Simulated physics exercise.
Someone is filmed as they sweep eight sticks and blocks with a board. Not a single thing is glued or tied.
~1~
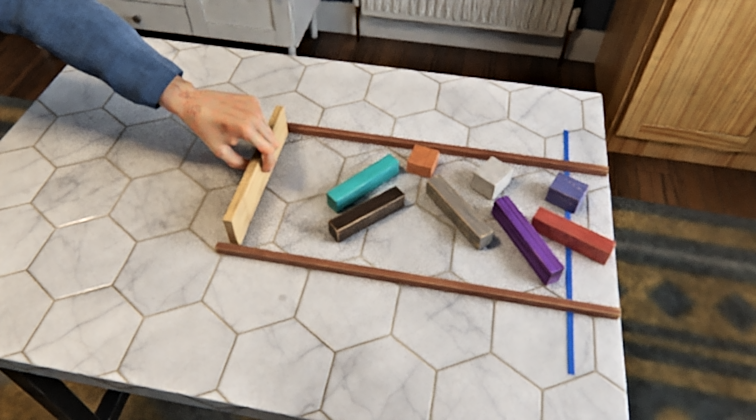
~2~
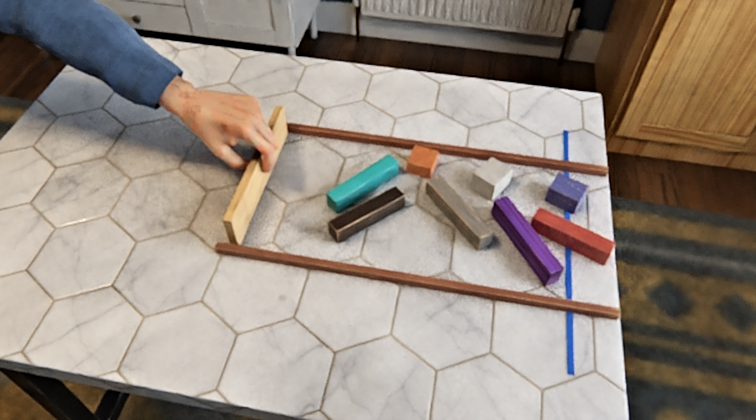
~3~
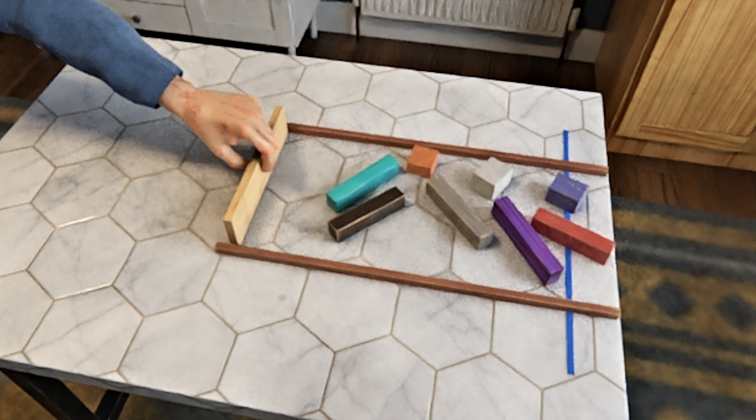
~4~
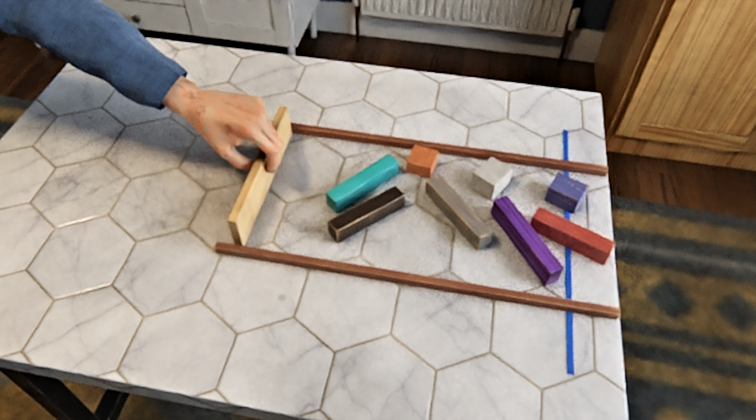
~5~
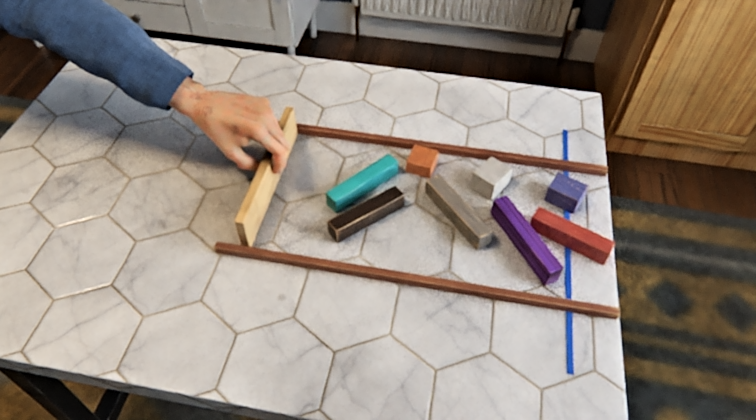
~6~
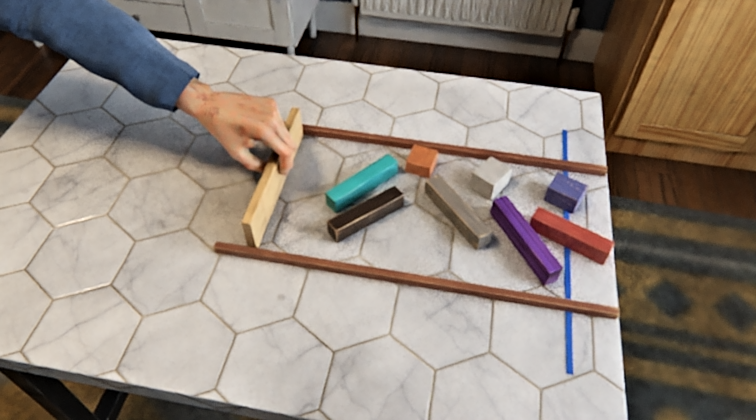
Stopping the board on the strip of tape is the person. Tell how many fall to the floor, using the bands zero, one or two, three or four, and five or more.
Three or four fall to the floor.
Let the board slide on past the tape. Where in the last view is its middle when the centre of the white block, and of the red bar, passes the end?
The middle is at (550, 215) when it's the white block, and at (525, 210) when it's the red bar.
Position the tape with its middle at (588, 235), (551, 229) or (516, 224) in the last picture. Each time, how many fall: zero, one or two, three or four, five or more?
Taken in the order given: Five or over, 3 or 4, no fall at all.
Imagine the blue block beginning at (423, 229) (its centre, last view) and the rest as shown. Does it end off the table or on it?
Lab note: It does not drop.
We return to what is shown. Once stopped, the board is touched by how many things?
That would be 1 of them.
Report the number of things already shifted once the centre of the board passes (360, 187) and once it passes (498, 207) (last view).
At that stage 2; at the next, 8.
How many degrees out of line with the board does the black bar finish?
It is near 0° out of line.
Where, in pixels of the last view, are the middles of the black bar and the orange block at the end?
One is at about (596, 255), the other at about (597, 181).
A little later, none off yet; red bar at rest near (570, 235); blue block at rest near (566, 193); purple stick at rest near (524, 239).
Next, none off yet; red bar shifted a little near (584, 234); blue block at rest near (568, 193); purple stick shifted a little near (544, 237).
When it is over, the number that fall off is three or four; down, white block, purple stick, blue block and red bar.
